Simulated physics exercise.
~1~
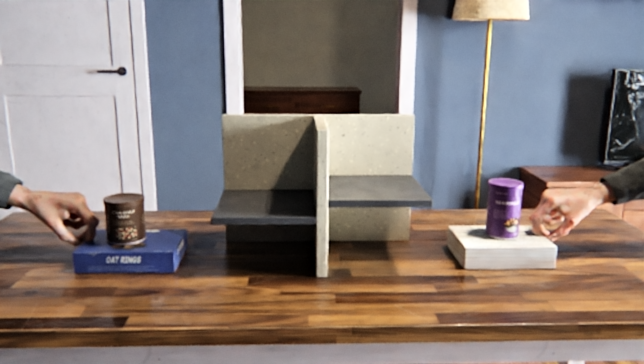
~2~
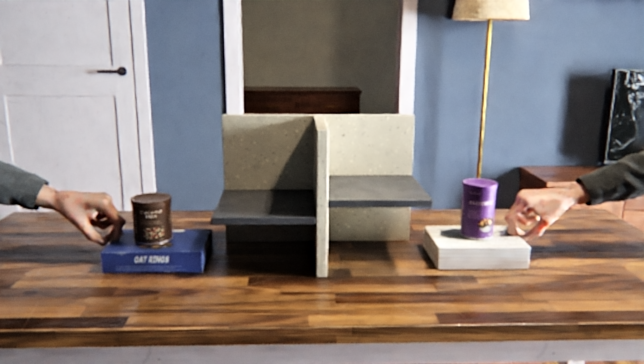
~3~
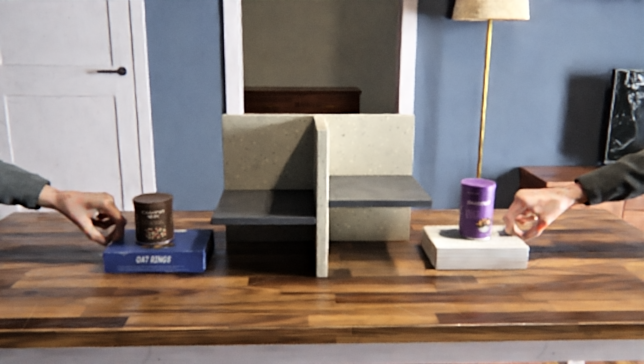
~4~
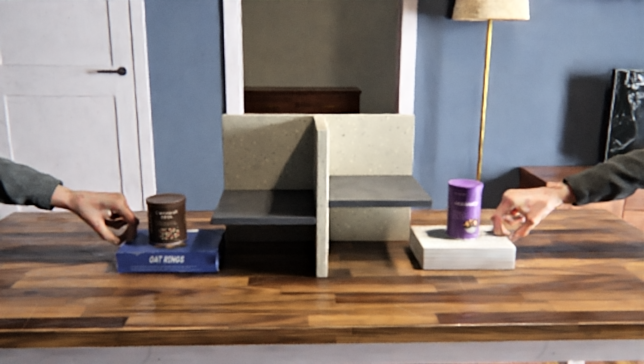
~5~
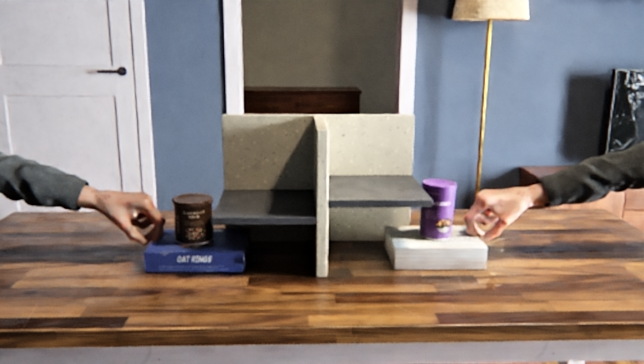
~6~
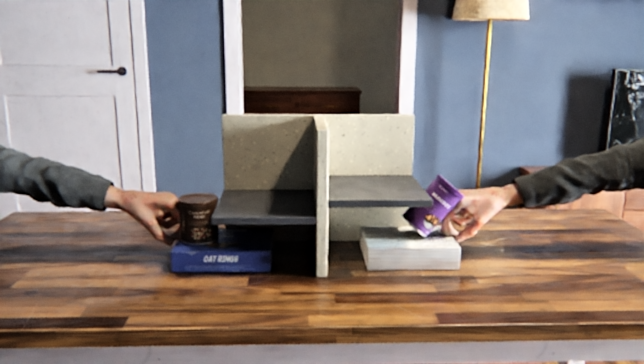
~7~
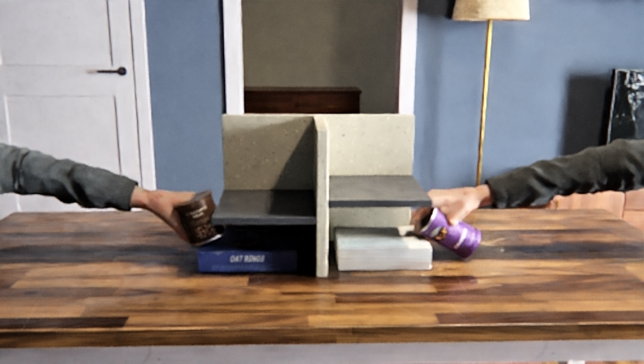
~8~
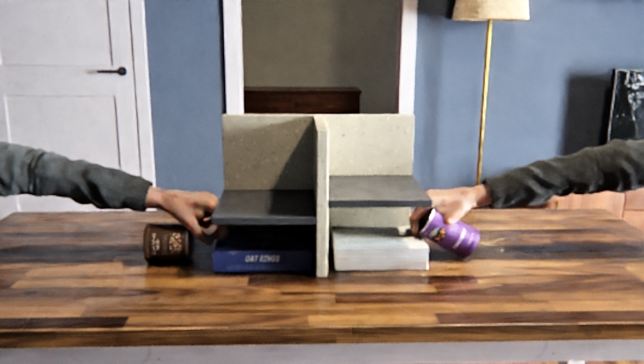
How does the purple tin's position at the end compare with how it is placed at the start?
At the start the purple tin stands upright on the white board, but by the end it lies on its side near the right edge of the shelf.
